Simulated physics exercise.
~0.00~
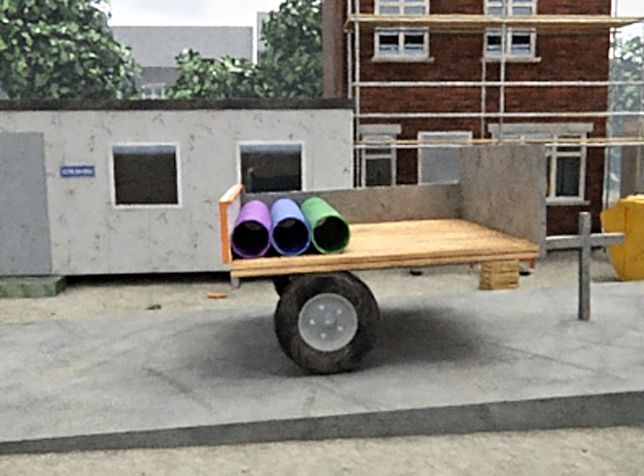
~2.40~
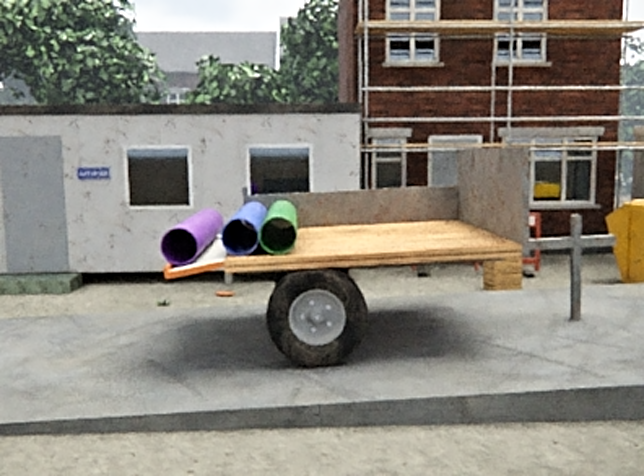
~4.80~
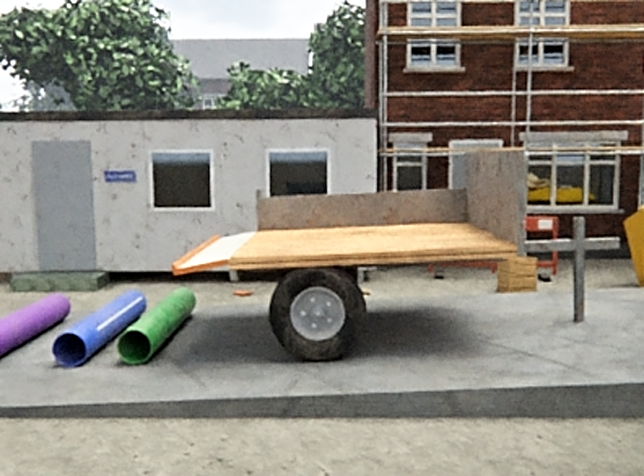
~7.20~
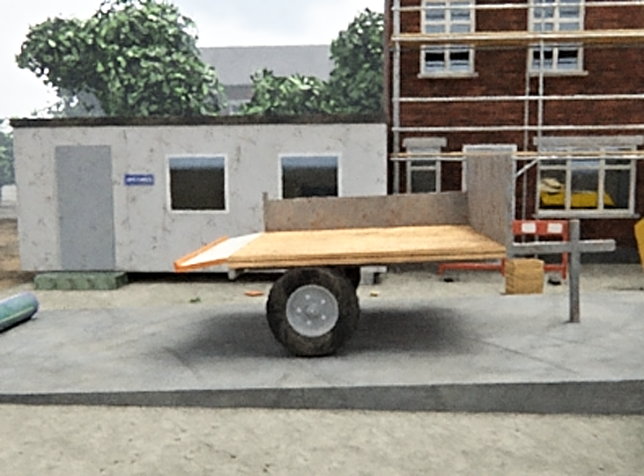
On a building site, the tailgate of a flatbed trailer swung down and the purple, blue and green pipes rolled left off its bed onto the ground, continuing left until only the end of one pipe showed beside the empty trailer.
